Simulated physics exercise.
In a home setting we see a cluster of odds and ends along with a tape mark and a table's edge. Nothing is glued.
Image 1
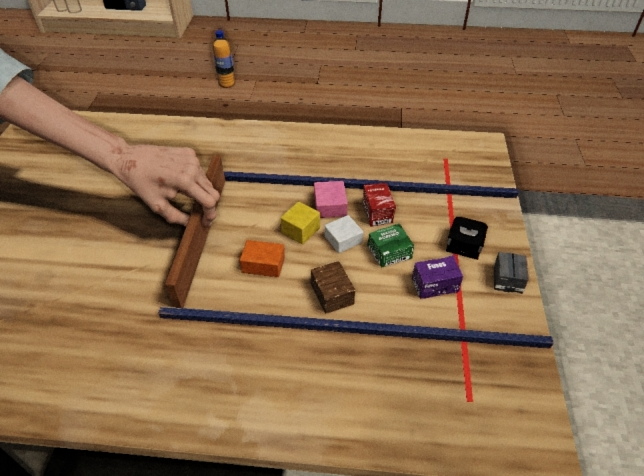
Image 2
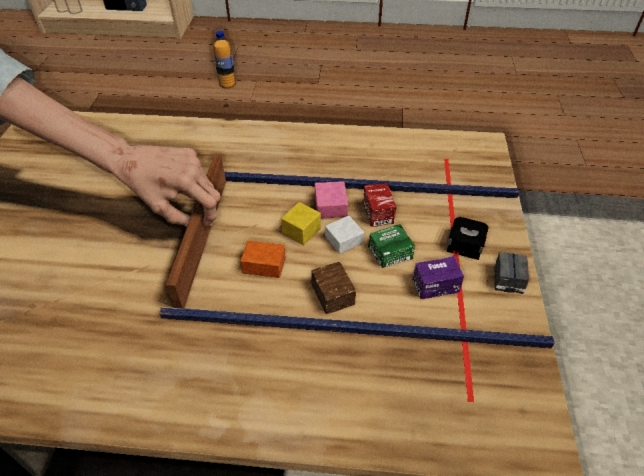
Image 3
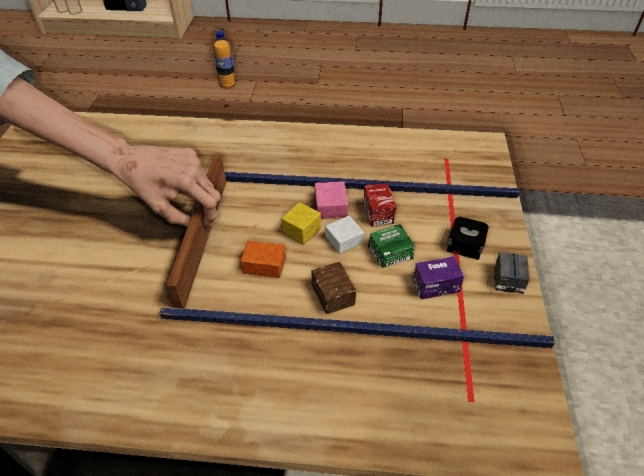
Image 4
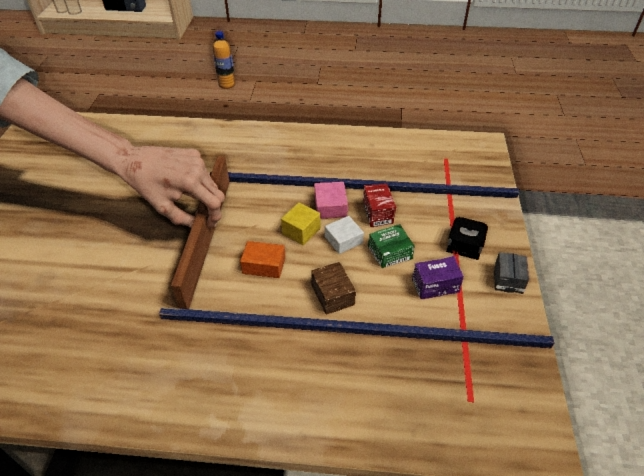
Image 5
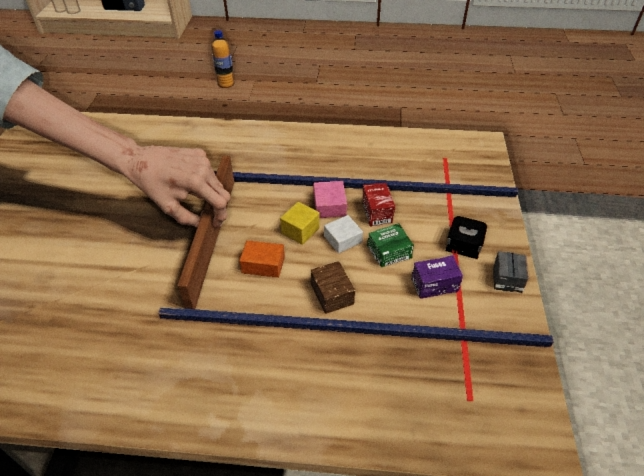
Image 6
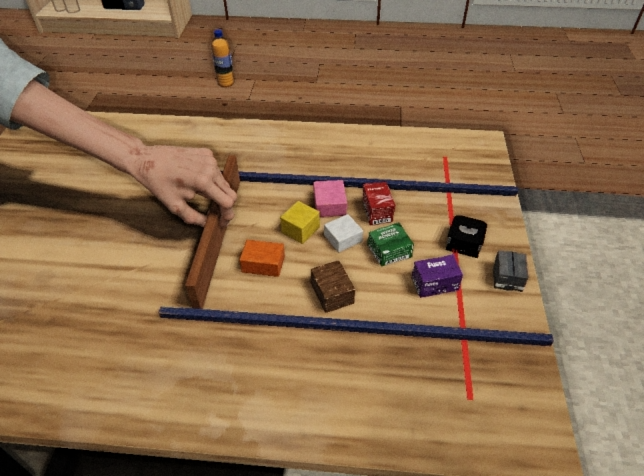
On a wooden tabletop, a hand slides an upright brown board slightly right toward colourful small boxes and blocks, which stay still.
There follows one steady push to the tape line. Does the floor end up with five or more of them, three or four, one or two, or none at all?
The count that drops over the edge is just one or a pair.
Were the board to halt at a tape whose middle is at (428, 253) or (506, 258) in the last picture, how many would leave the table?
Per try: 0; 6.
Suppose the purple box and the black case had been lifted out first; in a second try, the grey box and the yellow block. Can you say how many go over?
1 in the first case, 0 in the second.
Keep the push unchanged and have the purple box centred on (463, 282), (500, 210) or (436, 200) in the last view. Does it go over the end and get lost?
Taking the places in the order given: It holds firm, it drops, it drops.
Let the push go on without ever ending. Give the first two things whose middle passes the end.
The order is the grey box, then the black case.
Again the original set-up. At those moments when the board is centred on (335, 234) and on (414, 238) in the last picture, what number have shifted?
Tally: 7; 9.
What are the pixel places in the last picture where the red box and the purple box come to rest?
They finish at roughly (498, 212) and (521, 295) respectively.
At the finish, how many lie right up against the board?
That number would be 4.
A little later, none off yet; grey box at rest near (510, 271); black case at rest near (466, 237); purple box at rest near (437, 276).
Next, none off yet; grey box at rest near (510, 271); black case at rest near (466, 237); purple box shifted a little near (446, 283).
When it is over, the number that fall off is one or two; down, grey box.
